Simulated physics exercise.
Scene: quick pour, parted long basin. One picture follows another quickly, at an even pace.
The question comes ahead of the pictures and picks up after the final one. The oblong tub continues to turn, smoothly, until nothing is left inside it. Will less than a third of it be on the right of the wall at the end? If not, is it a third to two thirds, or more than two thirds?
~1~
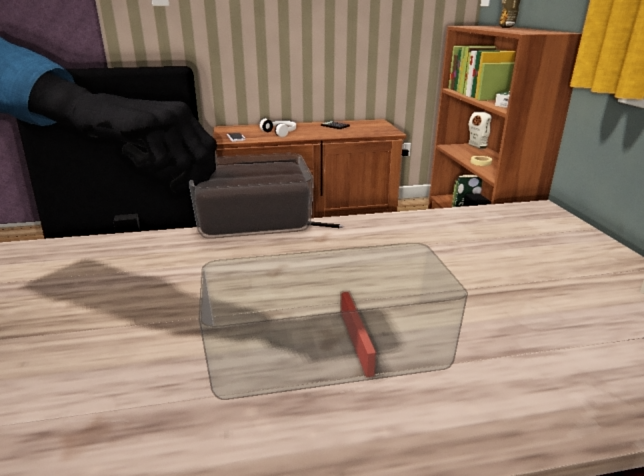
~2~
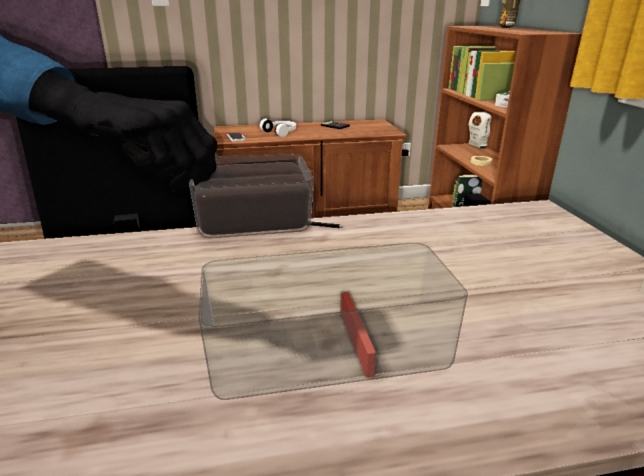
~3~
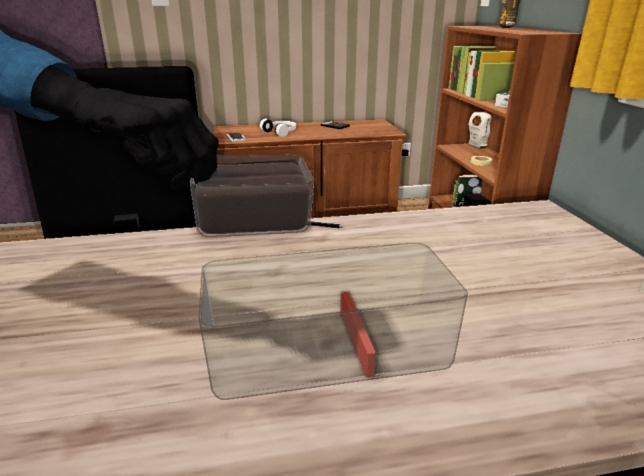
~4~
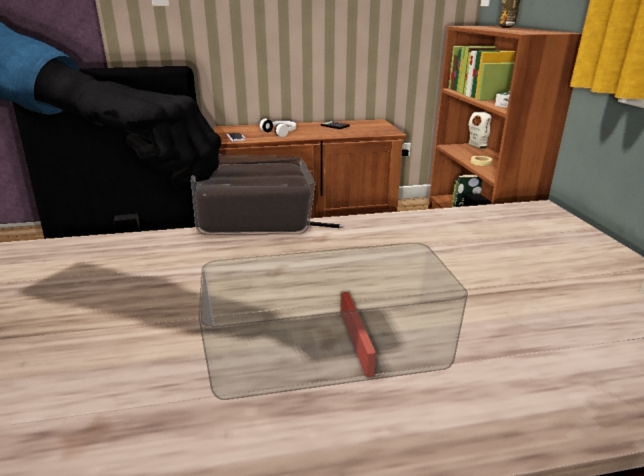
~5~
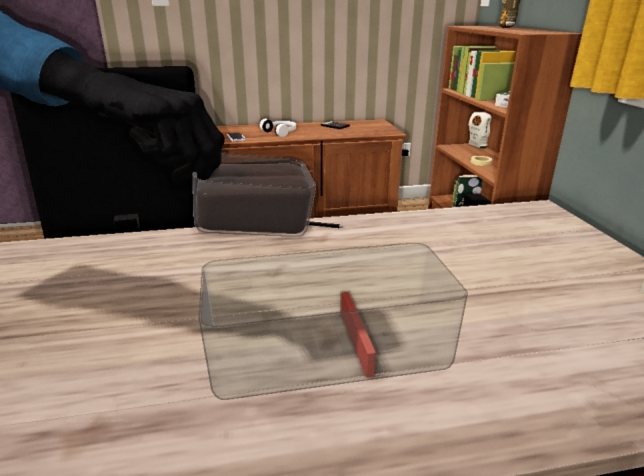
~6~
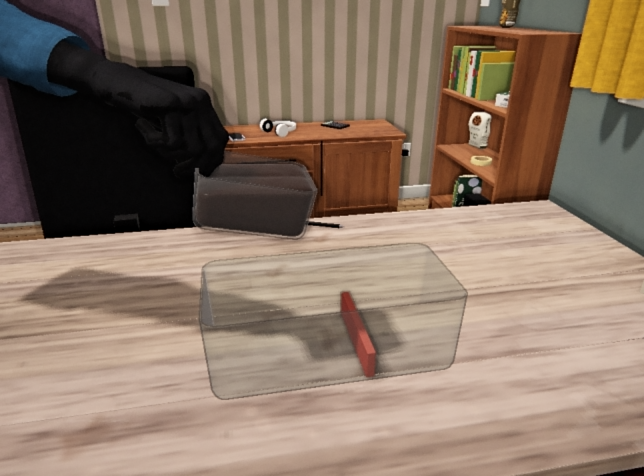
Once it settles, the part right of the wall is a third to two thirds, I'd say.
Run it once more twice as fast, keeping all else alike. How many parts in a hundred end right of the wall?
Roughly 20 percent.
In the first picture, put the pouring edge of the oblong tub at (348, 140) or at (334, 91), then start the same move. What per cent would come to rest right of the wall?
75 and 70 in a hundred.
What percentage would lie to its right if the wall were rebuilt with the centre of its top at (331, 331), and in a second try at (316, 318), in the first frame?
70 per cent, then 80 per cent, roughly.
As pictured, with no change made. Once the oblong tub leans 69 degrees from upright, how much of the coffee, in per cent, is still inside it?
Roughly 40 percent remains at that point.
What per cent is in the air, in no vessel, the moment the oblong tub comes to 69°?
Roughly 40 percent.
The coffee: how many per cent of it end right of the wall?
Close to 50 in a hundred.
A moment on, the oblong tub is tipped part way and 40 per cent is still to pour, 6 is left of the wall and 14 right of it.
Next, the oblong tub is tipped right over and 7 per cent is still to pour, 35 is left of the wall and 52 right of it.
Then the oblong tub is tipped right over and 0 per cent is still to pour, 46 is left of the wall and 51 right of it.
Later the oblong tub is tipped right over and 0 per cent is still to pour, 47 is left of the wall and 51 right of it.
In the end 47 per cent lies left of the wall, 51 right of it and 1 outside.
